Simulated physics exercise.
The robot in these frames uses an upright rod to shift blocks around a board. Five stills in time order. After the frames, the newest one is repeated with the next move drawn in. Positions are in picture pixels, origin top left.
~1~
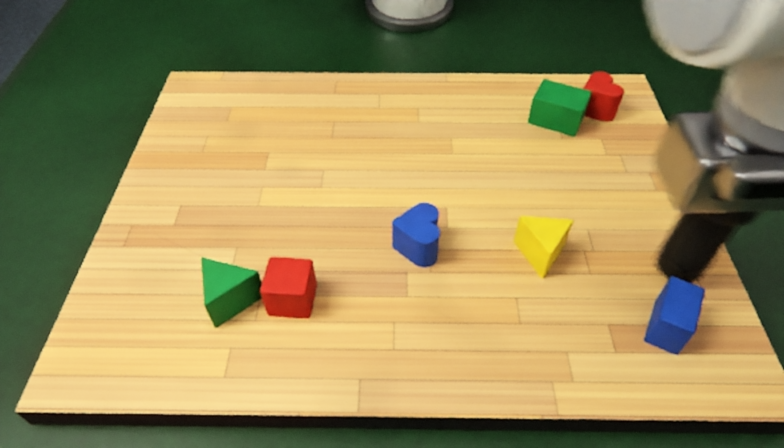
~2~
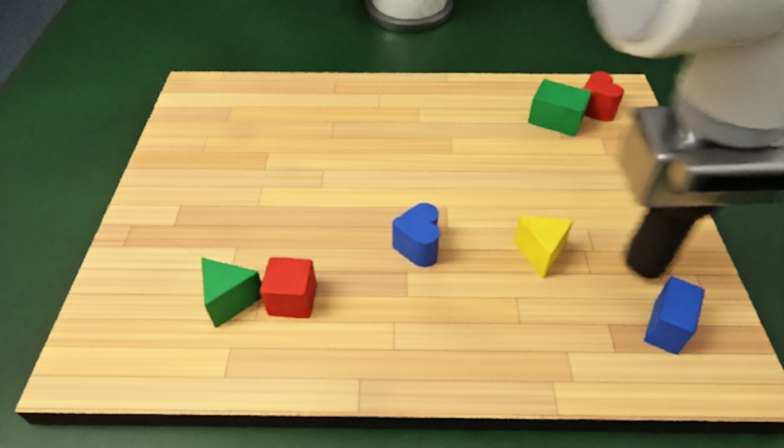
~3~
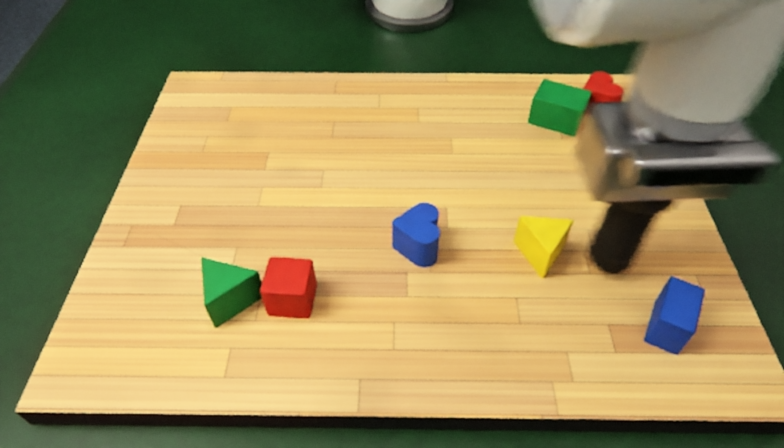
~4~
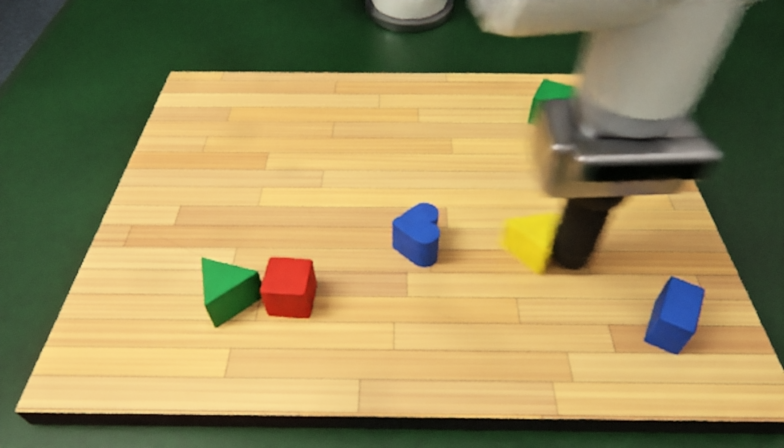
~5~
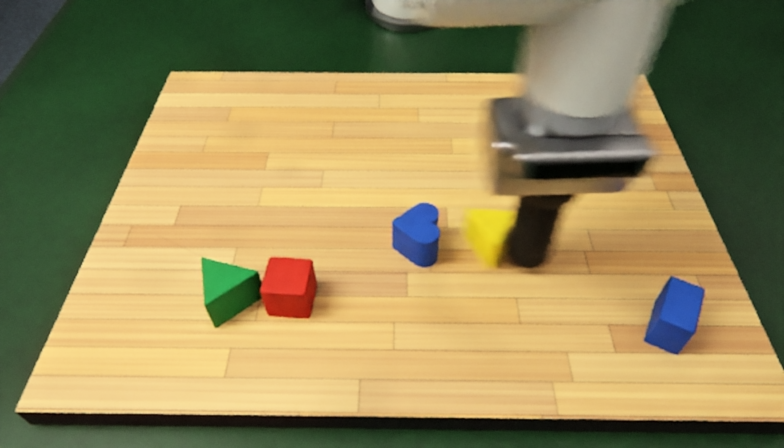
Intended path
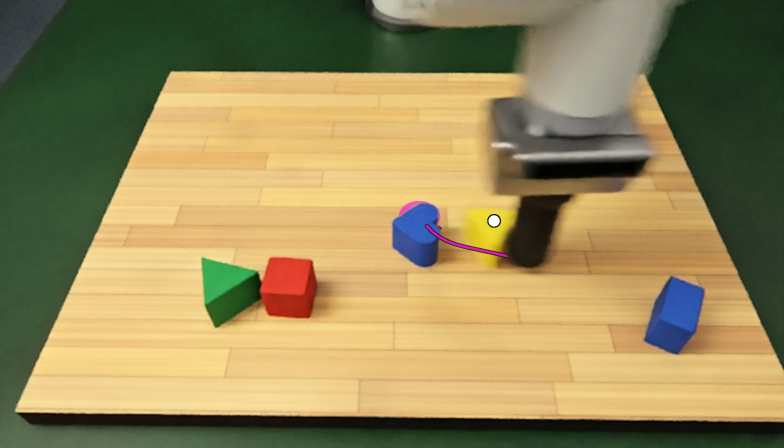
A robot arm with a dark upright rod moved left across a wooden board of colored blocks, reached the yellow triangular block, and pushed it left, closer to the blue heart-shaped one.
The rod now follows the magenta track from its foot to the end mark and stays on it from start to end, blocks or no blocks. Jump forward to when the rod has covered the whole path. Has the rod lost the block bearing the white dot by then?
No
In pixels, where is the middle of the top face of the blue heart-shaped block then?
(396, 221)
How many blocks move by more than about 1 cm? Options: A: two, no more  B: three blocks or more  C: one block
My pick is A.
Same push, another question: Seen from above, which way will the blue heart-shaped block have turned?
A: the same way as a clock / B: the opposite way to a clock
That would be B.
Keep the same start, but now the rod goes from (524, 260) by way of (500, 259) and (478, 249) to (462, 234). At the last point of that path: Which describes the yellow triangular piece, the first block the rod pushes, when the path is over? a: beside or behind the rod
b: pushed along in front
My pick is b.
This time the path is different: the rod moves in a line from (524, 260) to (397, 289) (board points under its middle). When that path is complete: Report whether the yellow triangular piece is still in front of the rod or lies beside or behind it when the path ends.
The rod has moved past the yellow triangular piece by the time the path ends.
The line goes from (524, 260) through (483, 251) and (444, 240) to (420, 216); the dot is on the yellow triangular piece.
On the path given first. One third of the way, rod at (484, 243); yellow triangular piece at (452, 211).
Two thirds of the way, rod at (445, 231); blue heart-shaped block at (401, 221), turned 40° anticlockwise; yellow triangular piece at (416, 195), turned 15° anticlockwise.
At the end, rod at (420, 208); blue heart-shaped block at (396, 221), turned 50° anticlockwise; yellow triangular piece at (389, 177).
